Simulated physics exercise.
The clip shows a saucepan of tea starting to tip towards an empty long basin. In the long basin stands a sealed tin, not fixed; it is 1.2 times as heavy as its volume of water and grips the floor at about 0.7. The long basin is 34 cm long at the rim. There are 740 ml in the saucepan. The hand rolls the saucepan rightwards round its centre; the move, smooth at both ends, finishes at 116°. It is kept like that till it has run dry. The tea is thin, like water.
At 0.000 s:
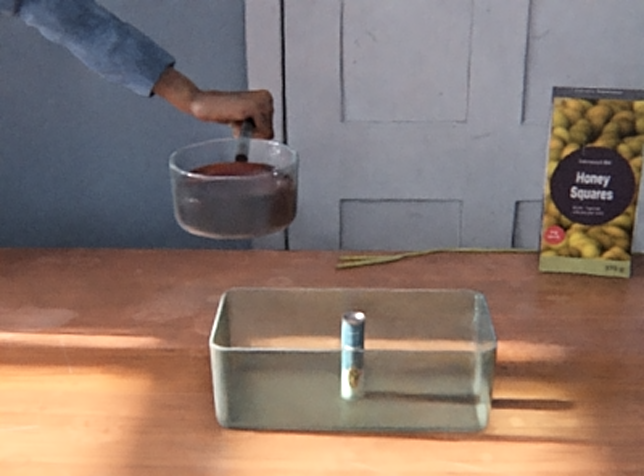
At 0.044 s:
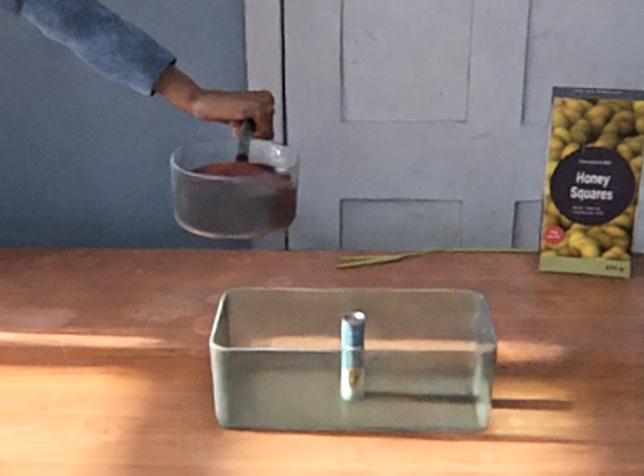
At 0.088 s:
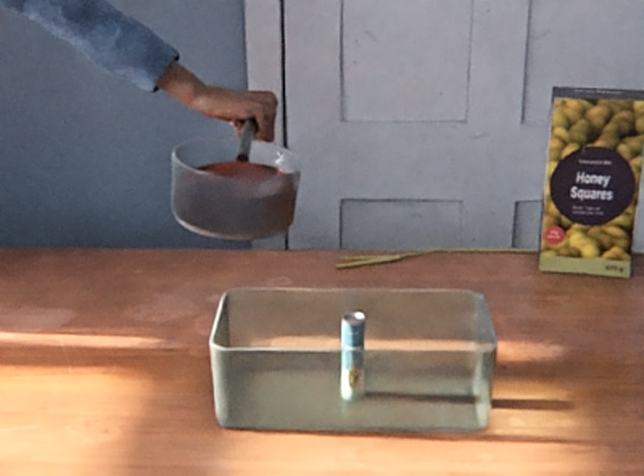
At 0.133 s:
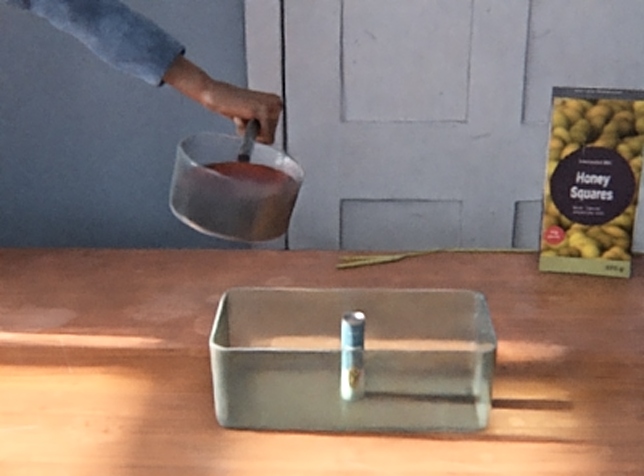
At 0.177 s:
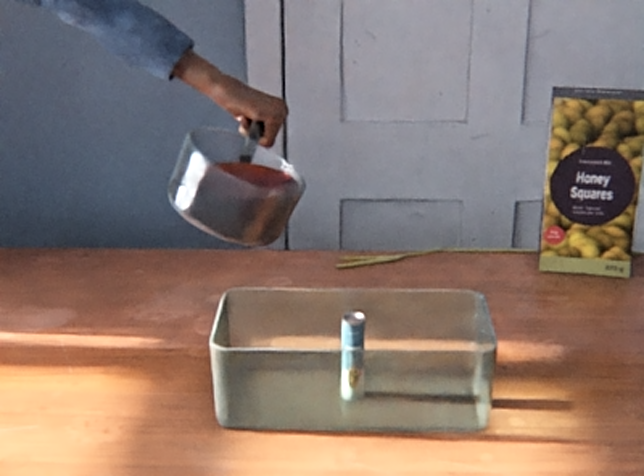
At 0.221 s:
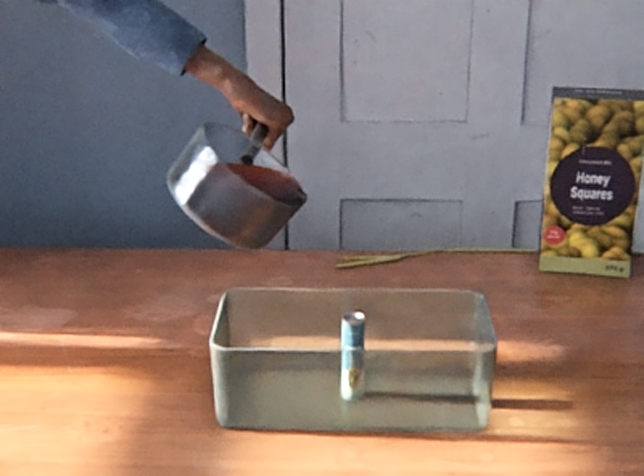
A hand holds a glass saucepan of reddish-brown tea nearly level above an empty long basin on a wooden table, then rolls it rightwards, slowly at first. The saucepan leans further until it is steeply slanted, the tea reaching its lower right rim, while the basin, tin and box stay still.
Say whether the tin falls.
The tin goes over.
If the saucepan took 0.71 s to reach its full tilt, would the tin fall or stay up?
Then it goes over.
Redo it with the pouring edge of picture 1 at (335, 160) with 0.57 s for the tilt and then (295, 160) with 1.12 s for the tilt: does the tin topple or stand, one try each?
First it keeps standing; then it remains upright.
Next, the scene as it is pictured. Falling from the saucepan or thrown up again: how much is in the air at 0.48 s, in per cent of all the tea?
Near 56 in a hundred.
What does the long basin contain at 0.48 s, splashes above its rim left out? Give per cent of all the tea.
Near 26 in a hundred.
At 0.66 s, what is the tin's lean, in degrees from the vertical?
Near 5° from upright.
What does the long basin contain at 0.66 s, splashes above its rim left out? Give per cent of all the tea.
Some 90 per cent.
By 0.48 s the tilt is 108° and 18 per cent is still to pour; the tin stands where it began.
By 0.66 s the tilt is 116° and 2 per cent is still to pour; the tin stands 3 cm from where it began.
By 0.86 s the tilt is 116° and 0 per cent is still to pour; the tin leans 48°.
By 1.07 s the tilt is 116° and 0 per cent is still to pour; the tin lies on its side.
At rest the tin lies on its side.
